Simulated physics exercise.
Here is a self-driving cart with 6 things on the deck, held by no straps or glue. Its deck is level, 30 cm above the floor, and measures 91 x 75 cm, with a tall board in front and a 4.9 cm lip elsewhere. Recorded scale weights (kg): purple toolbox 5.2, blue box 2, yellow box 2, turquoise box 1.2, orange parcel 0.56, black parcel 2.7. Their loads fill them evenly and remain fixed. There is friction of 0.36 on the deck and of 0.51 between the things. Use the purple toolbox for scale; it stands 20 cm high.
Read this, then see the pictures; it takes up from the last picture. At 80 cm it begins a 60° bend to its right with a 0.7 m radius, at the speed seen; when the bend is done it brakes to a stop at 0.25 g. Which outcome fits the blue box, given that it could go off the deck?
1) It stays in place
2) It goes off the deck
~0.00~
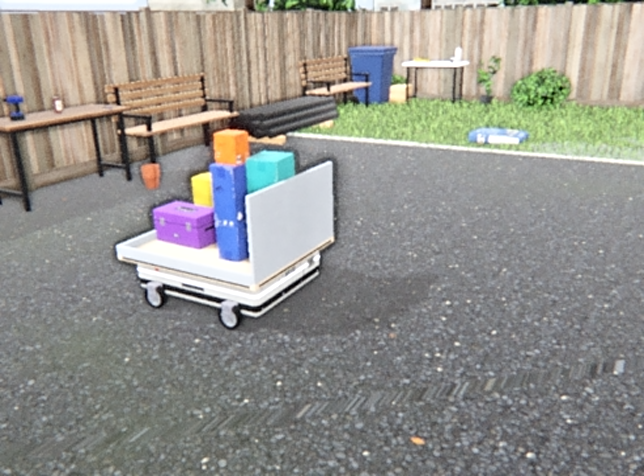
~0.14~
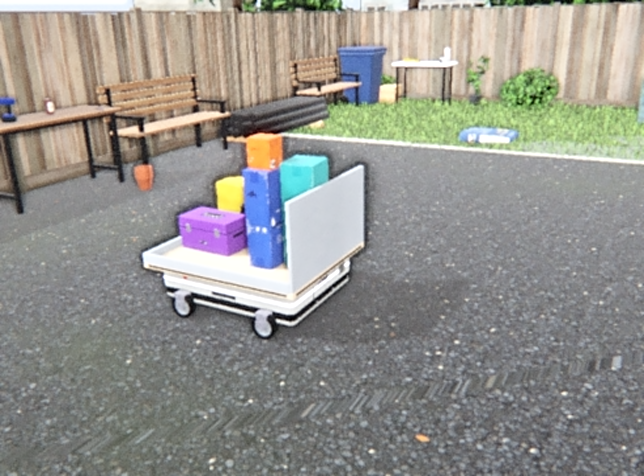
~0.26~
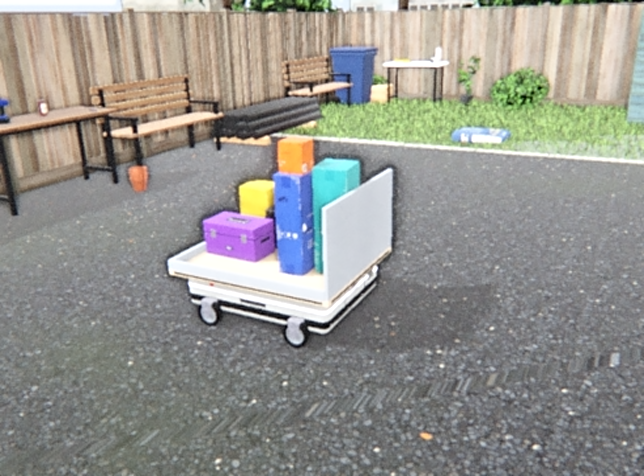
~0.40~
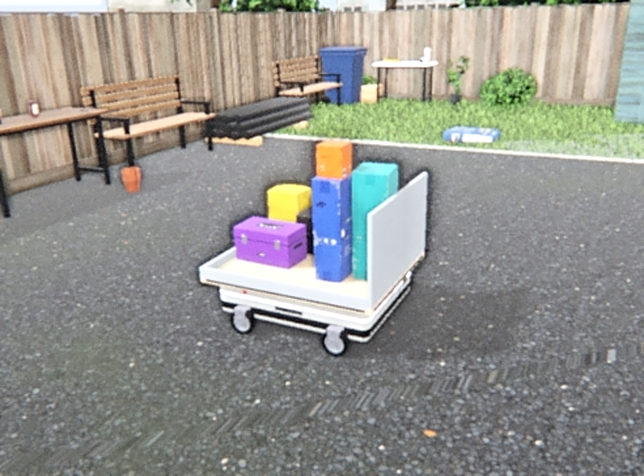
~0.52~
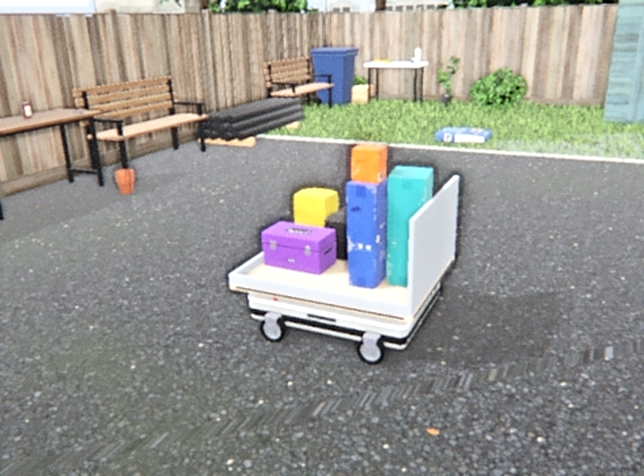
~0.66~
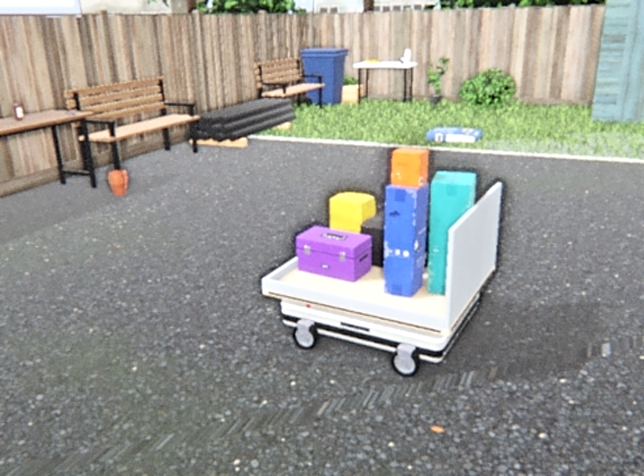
(1) It stays in place.
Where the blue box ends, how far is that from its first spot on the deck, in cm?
It ends up around 26 cm from its start.
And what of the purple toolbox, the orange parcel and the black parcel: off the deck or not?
Once it all settles, the purple toolbox stays on its surface, the orange parcel leaves its surface and the black parcel stays on its surface.
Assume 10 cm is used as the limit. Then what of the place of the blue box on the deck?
Blue box: Moved.
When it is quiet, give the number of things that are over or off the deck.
Total count: 3.
After 0.96 s, cart has run 144 cm, turned 40°; blue box 36° off upright near (467, 266); orange parcel 37° off upright; turquoise box 13° off upright.
After 1.36 s, cart has run 202 cm, turned 60°; turquoise box and orange parcel now off the deck; blue box 58° off upright near (477, 373); black parcel moved 3 cm.
In the end (2.3 s), off the deck, turquoise box and orange parcel; toppled on the deck, blue box; the other 3 under 10 cm from the start.
